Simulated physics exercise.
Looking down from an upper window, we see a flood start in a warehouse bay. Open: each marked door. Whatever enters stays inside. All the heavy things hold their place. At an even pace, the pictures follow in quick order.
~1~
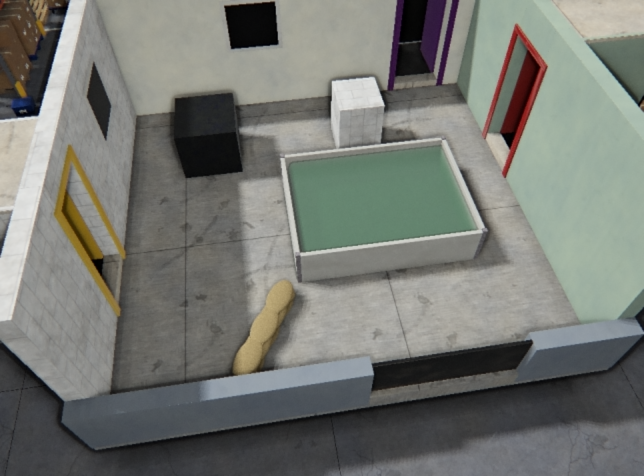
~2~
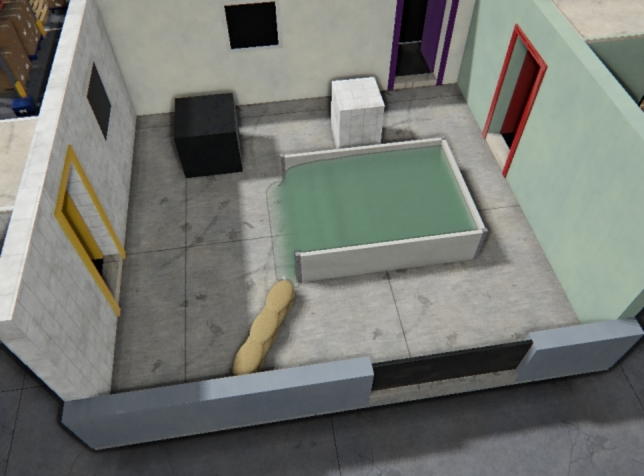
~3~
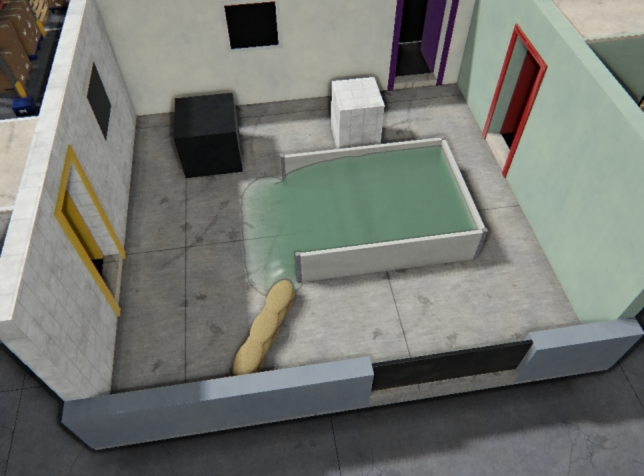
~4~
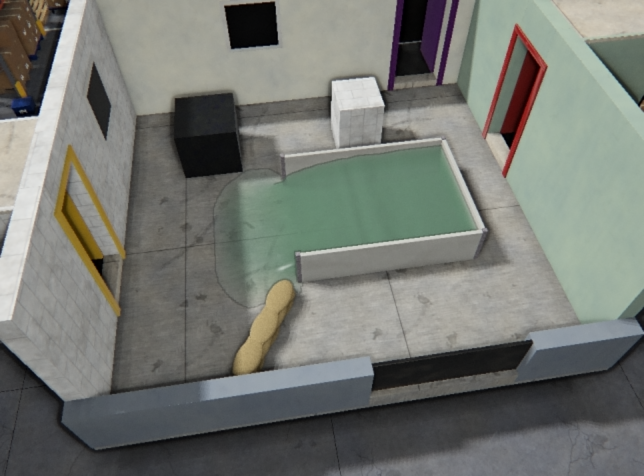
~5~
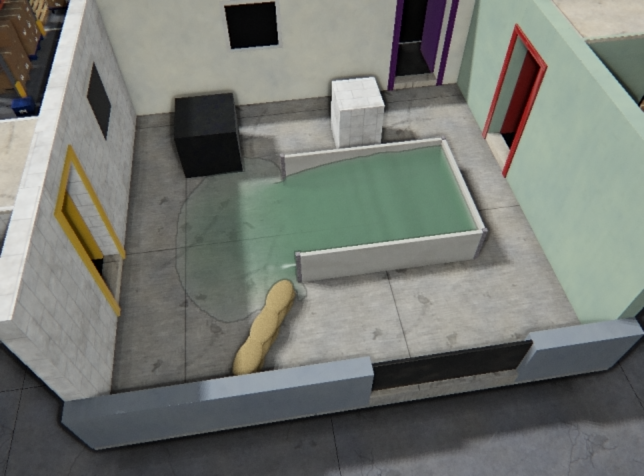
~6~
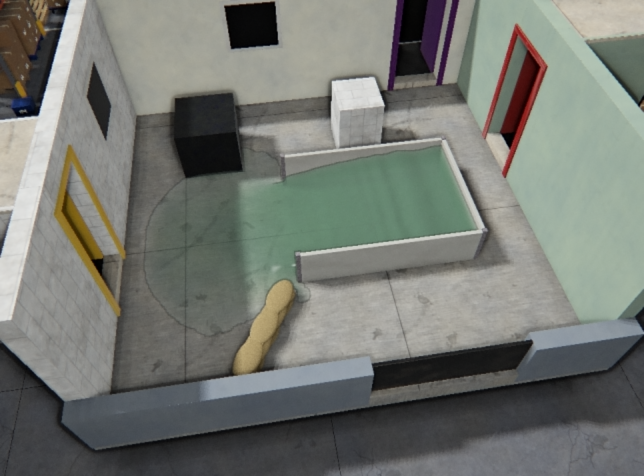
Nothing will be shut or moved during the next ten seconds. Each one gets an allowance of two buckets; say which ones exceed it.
The purple door receives no more than two buckets, the yellow door receives more than two buckets, the red door receives no more than two buckets.
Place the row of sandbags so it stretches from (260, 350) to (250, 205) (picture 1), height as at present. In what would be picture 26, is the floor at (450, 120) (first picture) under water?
At that place: Free of water.
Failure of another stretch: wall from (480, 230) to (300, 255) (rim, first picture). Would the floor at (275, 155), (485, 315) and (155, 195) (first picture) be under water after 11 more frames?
In that order: Not flooded, wet, not flooded.
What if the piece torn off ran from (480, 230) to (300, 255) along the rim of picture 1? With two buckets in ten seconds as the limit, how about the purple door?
In that case the purple door crosses the line.
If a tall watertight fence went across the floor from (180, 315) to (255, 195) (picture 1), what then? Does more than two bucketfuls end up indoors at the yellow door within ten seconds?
I reckon the yellow door remains safe then.
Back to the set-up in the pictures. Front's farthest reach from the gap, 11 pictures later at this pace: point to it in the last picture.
Near (137, 117).
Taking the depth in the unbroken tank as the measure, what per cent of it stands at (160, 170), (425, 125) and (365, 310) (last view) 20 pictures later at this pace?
In order: Roughly 25, 0 and 0 in a hundred.
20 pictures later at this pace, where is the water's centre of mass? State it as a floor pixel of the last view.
Roughly (237, 233).
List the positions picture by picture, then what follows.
Still water in the water tank at (377, 195), in the first picture.
The front is at (297, 284), out from the gap at (293, 222), in the second picture.
Water pours out at (293, 223) and has run to (269, 292), in the third picture.
Water pours out at (293, 223) and has run to (249, 301), in the fourth picture.
The front is at (204, 304), out from the gap at (293, 223), in the fifth picture.
The front is at (154, 283), out from the gap at (293, 223), in the sixth picture.
A moment on, water covers 30 % of the floor; the purple door not reached, the yellow door under two buckets in, the red door not reached.
Next, water covers 35 % of the floor; the purple door not reached, the yellow door over two buckets in, the red door not reached.
Then, water covers 45 % of the floor; the purple door not reached, the yellow door far over two buckets in, the red door not reached.
Later, water covers 85 % of the floor; the purple door wet at the sill, nothing in, the yellow door far over two buckets in, the red door not reached.
In the end, water covers 95 % of the floor; the purple door wet at the sill, nothing in, the yellow door far over two buckets in, the red door wet at the sill, nothing in.
